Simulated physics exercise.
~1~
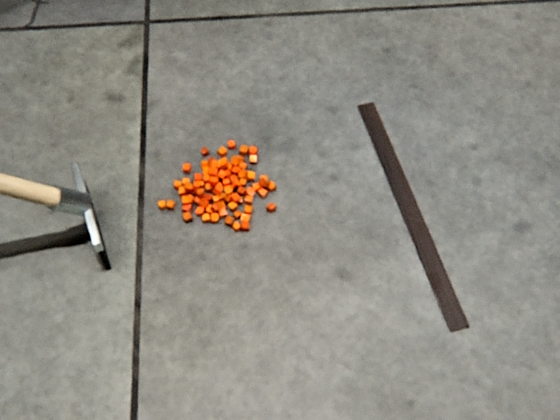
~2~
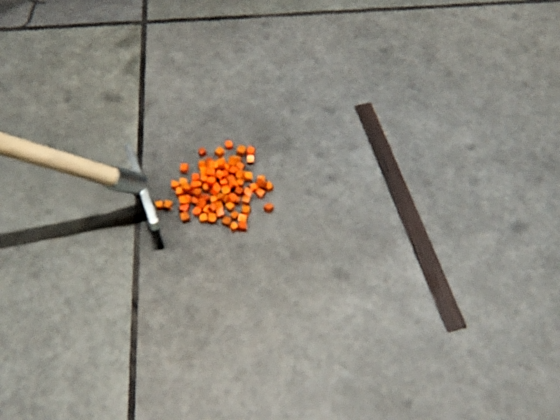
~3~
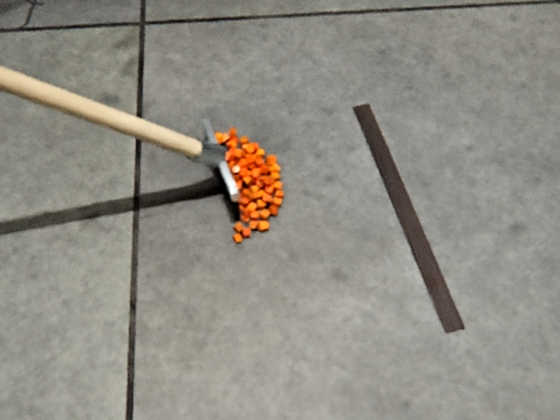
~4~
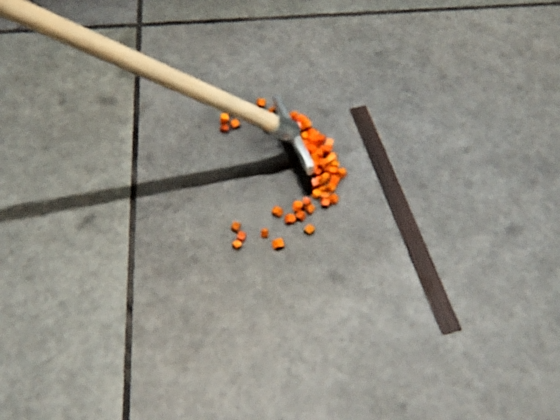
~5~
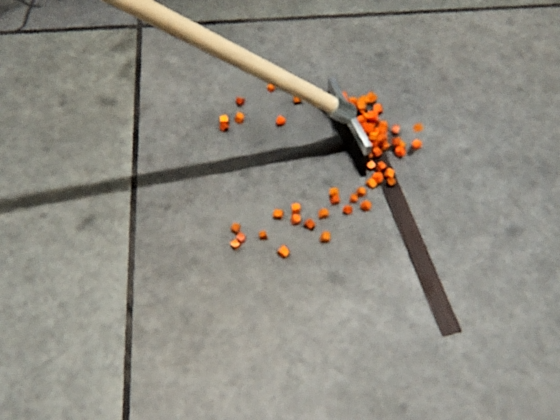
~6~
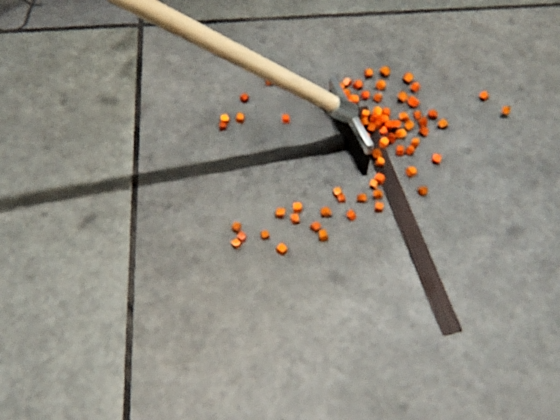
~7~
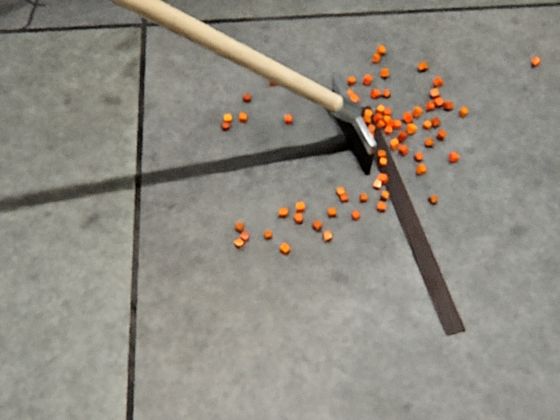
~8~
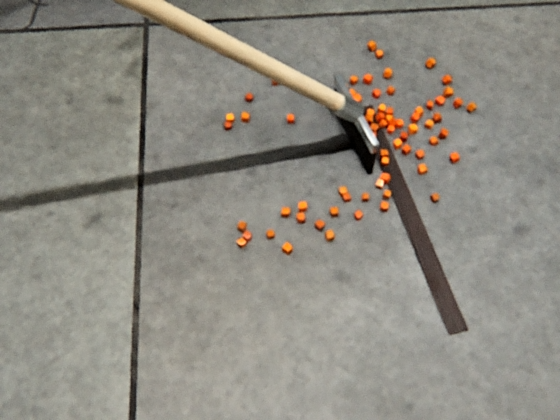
On a grey tiled floor, a long-handled squeegee pushed a pile of orange carrot cubes rightwards to the upper end of a dark strip and stopped there, leaving some cubes trailing behind while others scattered around and past the strip.
